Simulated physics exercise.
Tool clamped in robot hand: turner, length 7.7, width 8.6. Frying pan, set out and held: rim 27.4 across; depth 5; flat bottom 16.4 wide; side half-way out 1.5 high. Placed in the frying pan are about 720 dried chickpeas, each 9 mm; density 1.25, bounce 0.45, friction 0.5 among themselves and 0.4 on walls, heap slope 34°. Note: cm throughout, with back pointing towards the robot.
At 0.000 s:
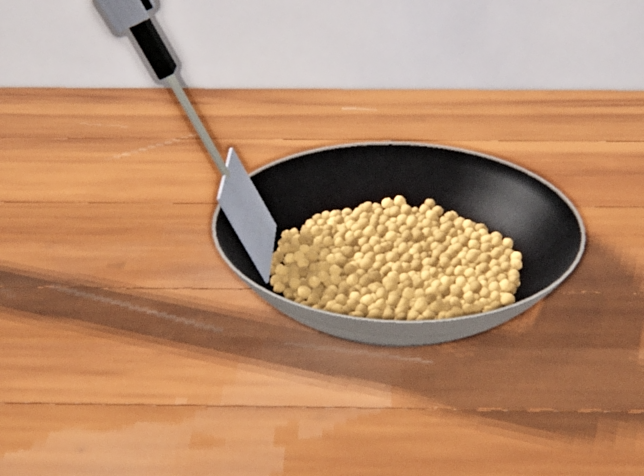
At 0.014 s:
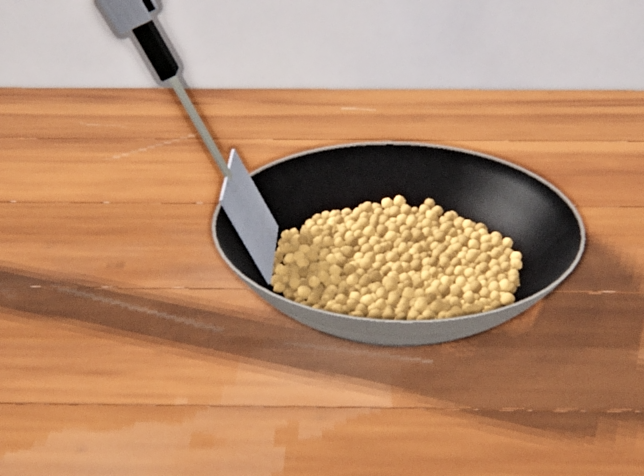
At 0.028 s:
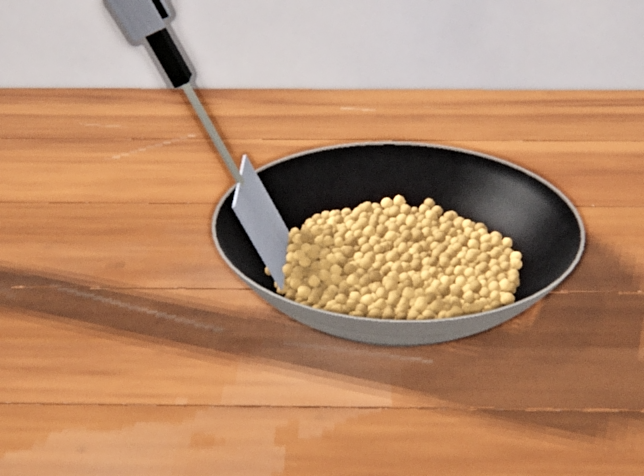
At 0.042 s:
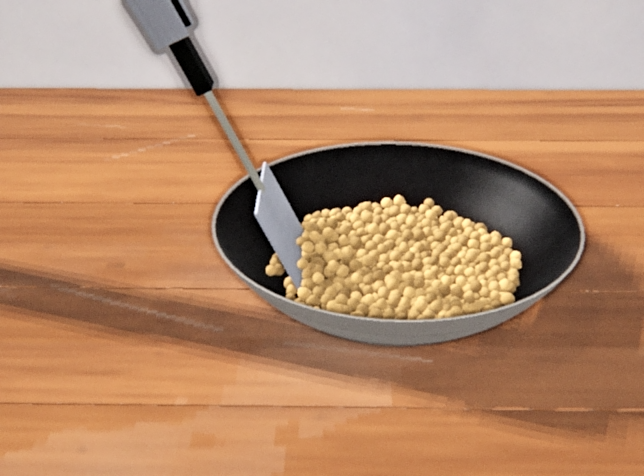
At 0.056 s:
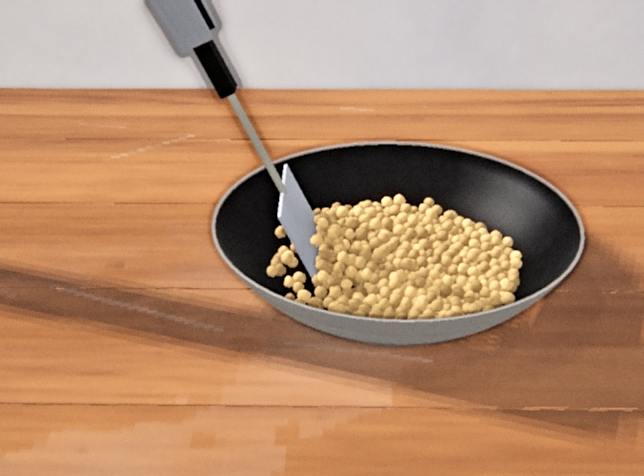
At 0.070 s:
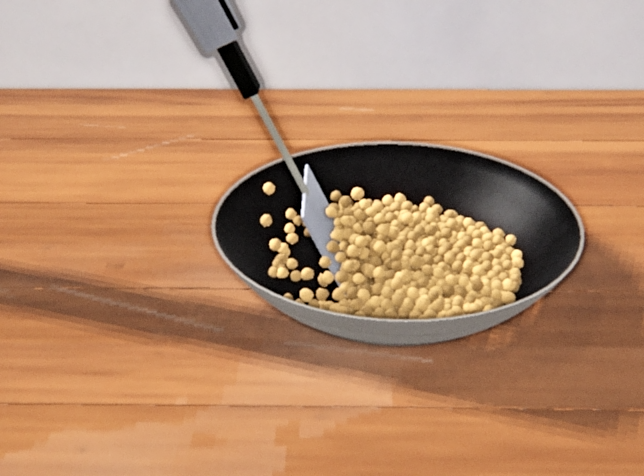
A robot arm pushes a turner rightward through chickpeas in a pan, scattering some behind it.
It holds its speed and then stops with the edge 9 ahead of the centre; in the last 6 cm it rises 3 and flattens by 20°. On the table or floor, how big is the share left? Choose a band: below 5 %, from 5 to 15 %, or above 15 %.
That share falls above 15 %.
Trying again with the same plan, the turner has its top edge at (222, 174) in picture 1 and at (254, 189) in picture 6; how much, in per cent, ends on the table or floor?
0 per cent.
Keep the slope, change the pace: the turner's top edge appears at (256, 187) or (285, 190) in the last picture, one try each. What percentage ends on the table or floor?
Roughly 0 and 15 percent.
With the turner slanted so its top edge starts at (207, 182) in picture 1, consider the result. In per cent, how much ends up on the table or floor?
Near 25 in a hundred.
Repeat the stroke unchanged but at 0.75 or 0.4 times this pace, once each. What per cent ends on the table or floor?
Estimates in order: 20 per cent, 5 per cent.
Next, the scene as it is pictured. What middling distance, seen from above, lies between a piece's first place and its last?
Somewhere about 4 centimetres, I'd say.
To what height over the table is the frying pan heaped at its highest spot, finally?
About 4.5 cm above the table.
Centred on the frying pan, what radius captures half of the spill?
That distance comes to about 34 cm.
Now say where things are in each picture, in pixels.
Turner top edge at (225, 172), sloping 65°; upper third of the load around (391, 257), from x 270 to 515, top at y 200; 715 in the frying pan, in the first picture.
Turner top edge at (227, 173), sloping 65°; upper third of the load around (391, 257), from x 270 to 515, top at y 200, in the second picture.
Turner top edge at (239, 180), sloping 65°; upper third of the load around (390, 255), from x 270 to 515, top at y 200, in the third picture.
Turner top edge at (260, 187), sloping 65°; upper third of the load around (381, 254), from x 270 to 515, top at y 200, in the fourth picture.
Turner top edge at (282, 189), sloping 65°; upper third of the load around (378, 250), from x 270 to 515, top at y 200, in the fifth picture.
Turner top edge at (305, 190), sloping 65°; upper third of the load around (380, 244), from x 265 to 515, top at y 190; 715 in the frying pan, in the sixth picture.
After 0.10 s, sloping 65°, highest piece 12 above the table; 712 in the frying pan, 3 on the blade or in flight.
After 0.14 s, sloping 60°, highest piece 16 above the table; 710 in the frying pan, 5 on the blade or in flight.
After 0.36 s, sloping 45°, highest piece 19 above the table; 538 in the frying pan, 114 on the table or floor, 63 on the blade or in flight.
After 1.41 s, sloping 45°, highest piece 4 above the table; 538 in the frying pan, 177 on the table or floor.
At rest, 538 in the frying pan, 177 on the table or floor. That is 25 % on the table or floor.
